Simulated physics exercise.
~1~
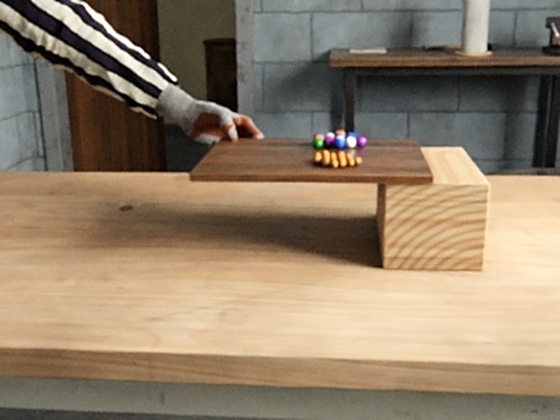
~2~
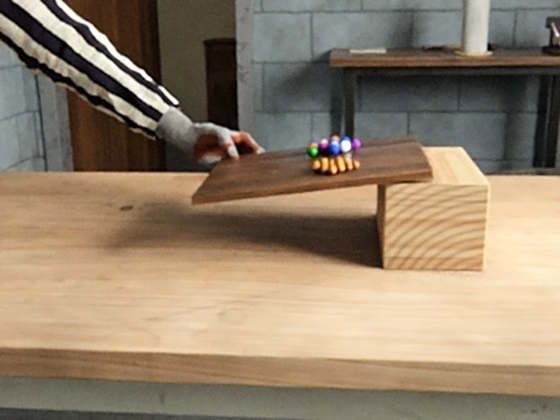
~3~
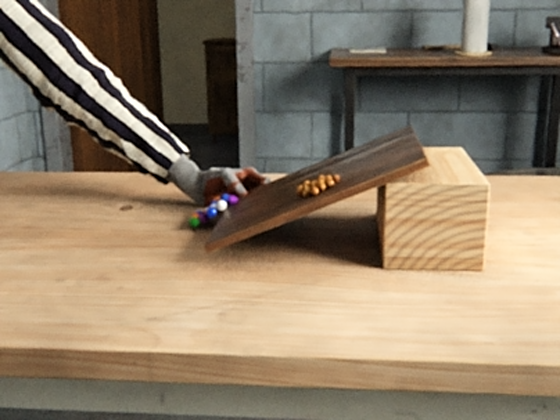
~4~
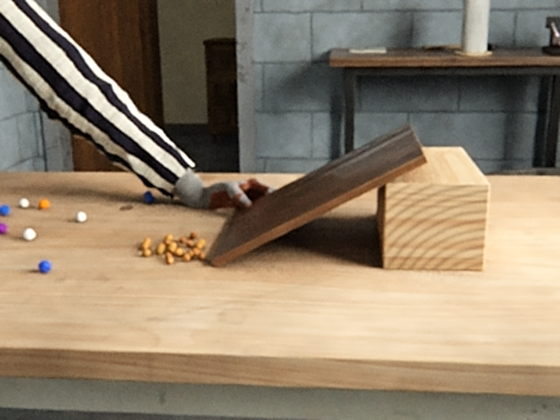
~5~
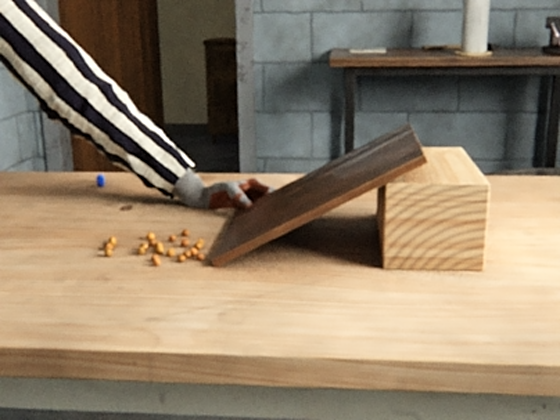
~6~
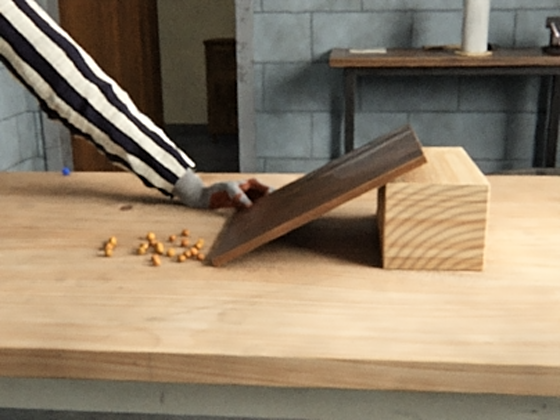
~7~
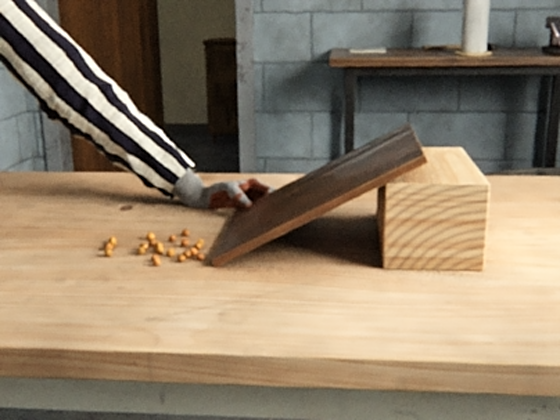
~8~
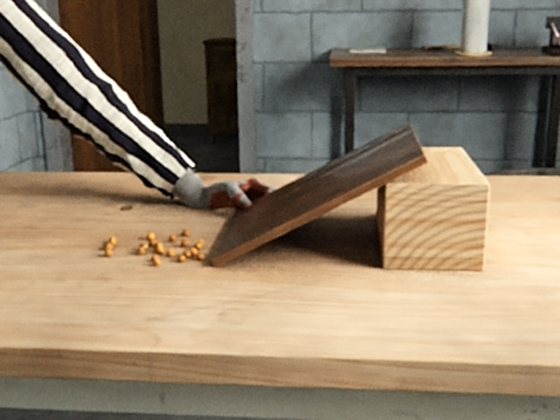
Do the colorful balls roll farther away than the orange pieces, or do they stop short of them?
The colorful balls roll farther, leaving the view, while the orange pieces come to rest near the lower end of the board.
